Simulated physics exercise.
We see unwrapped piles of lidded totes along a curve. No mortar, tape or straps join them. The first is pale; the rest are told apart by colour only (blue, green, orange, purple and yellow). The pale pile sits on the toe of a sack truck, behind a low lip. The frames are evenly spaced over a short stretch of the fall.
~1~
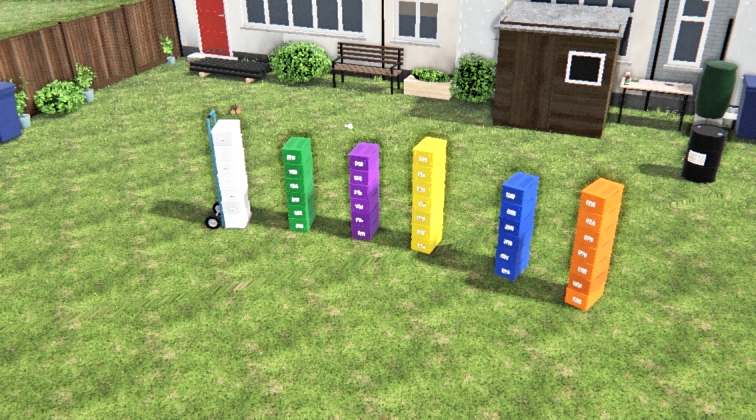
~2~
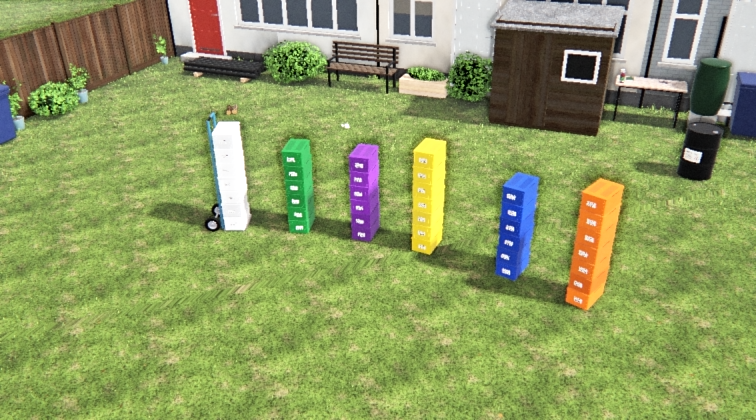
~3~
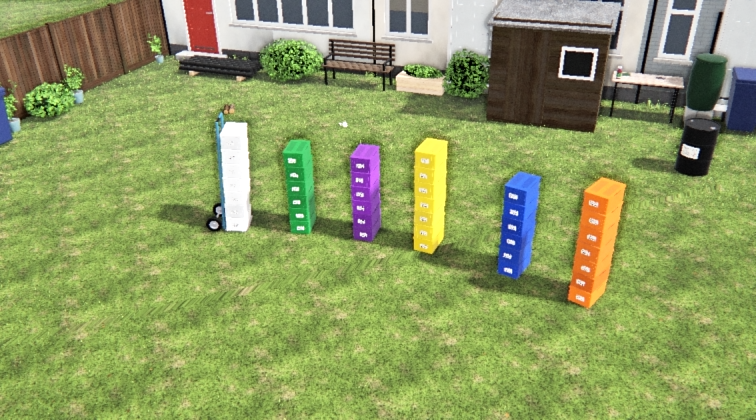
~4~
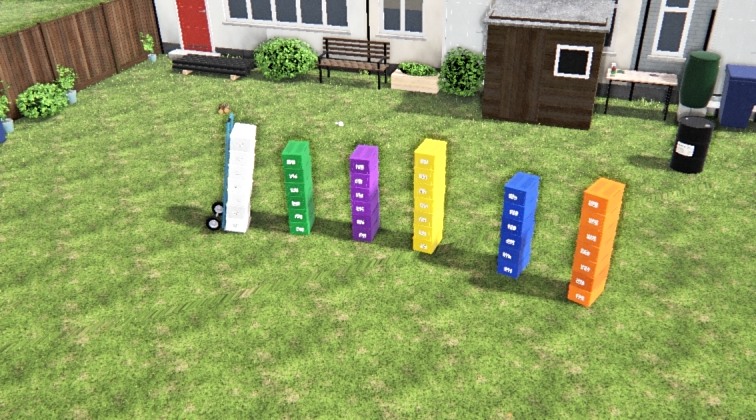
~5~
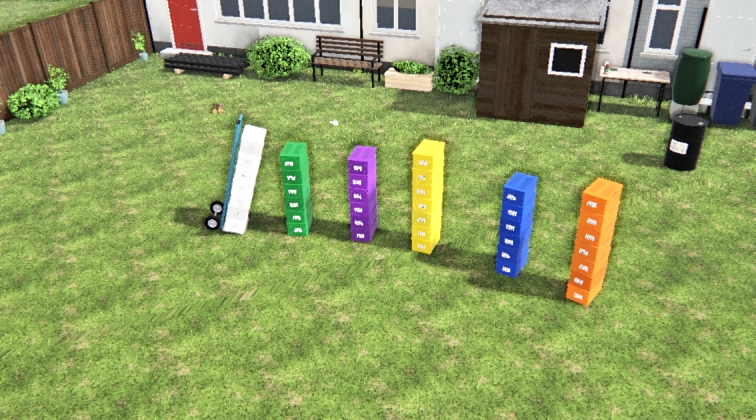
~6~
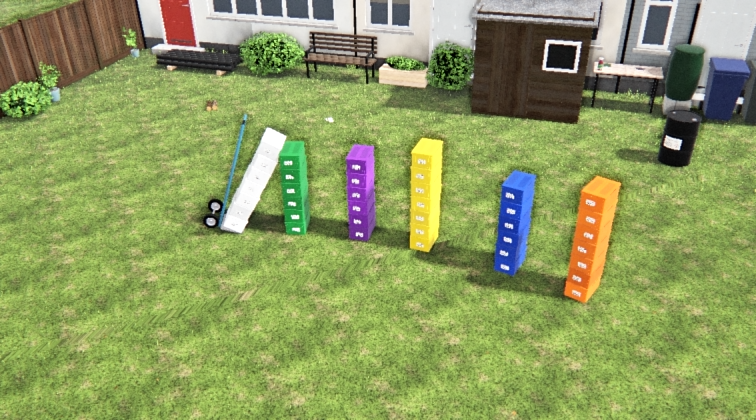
The white stack on the sack truck tilts right toward the green stack beside it.
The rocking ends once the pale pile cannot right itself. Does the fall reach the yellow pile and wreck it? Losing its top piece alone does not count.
The yellow pile collapses.
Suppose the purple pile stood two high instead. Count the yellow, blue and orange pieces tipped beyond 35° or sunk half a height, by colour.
The counts are yellow 0, blue 0, orange 0.
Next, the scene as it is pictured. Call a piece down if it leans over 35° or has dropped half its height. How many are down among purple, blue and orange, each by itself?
Down at the end: Purple 6, blue 5, orange 6.
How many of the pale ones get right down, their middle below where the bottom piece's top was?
4 of them.
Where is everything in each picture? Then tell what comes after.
In the first frame (places mark the middle of the side facing us; the camera moves round a little), truck frame (211, 142) level; top yellow tote (423, 159); top purple tote (359, 163); the rest undisturbed.
Truck frame (211, 144) rocked barely; top yellow tote (423, 160), in the second frame.
Truck frame (218, 145) rocked barely, top of the pale pile leaning barely; top yellow tote (425, 161); the rest undisturbed, in the third frame.
Truck frame (227, 145) rocked a little, top of the pale pile leaning a little; top yellow tote (425, 161); the rest undisturbed, in the fourth frame.
Truck frame (235, 147) rocked clearly, top of the pale pile leaning clearly; top yellow tote (423, 162); the rest undisturbed, in the fifth frame.
Truck frame (238, 146) rocked clearly, top of the pale pile leaning well over; top yellow tote (422, 161); top green tote (292, 148); the rest undisturbed, in the sixth frame.
Soon after the last picture, 7 of the pale pile down; none of the 7 yellow totes down (6 of 32 in all colours); top yellow tote unmoved; top green tote leaning clearly, about its own height lower.
A little later, 7 of the pale pile down; 7 of the 7 yellow totes down (20 of 32 in all colours); top yellow tote leaning steeply, some four heights lower; top blue tote leaning steeply, some two heights lower.
At rest, 7 of the pale pile down; 7 of the 7 yellow totes down (30 of 32 in all colours); top yellow tote leaning steeply, some four heights lower; top orange tote on its side. As the last picture would show them, middles, top yellow tote near (487, 228), top orange tote near (734, 343).
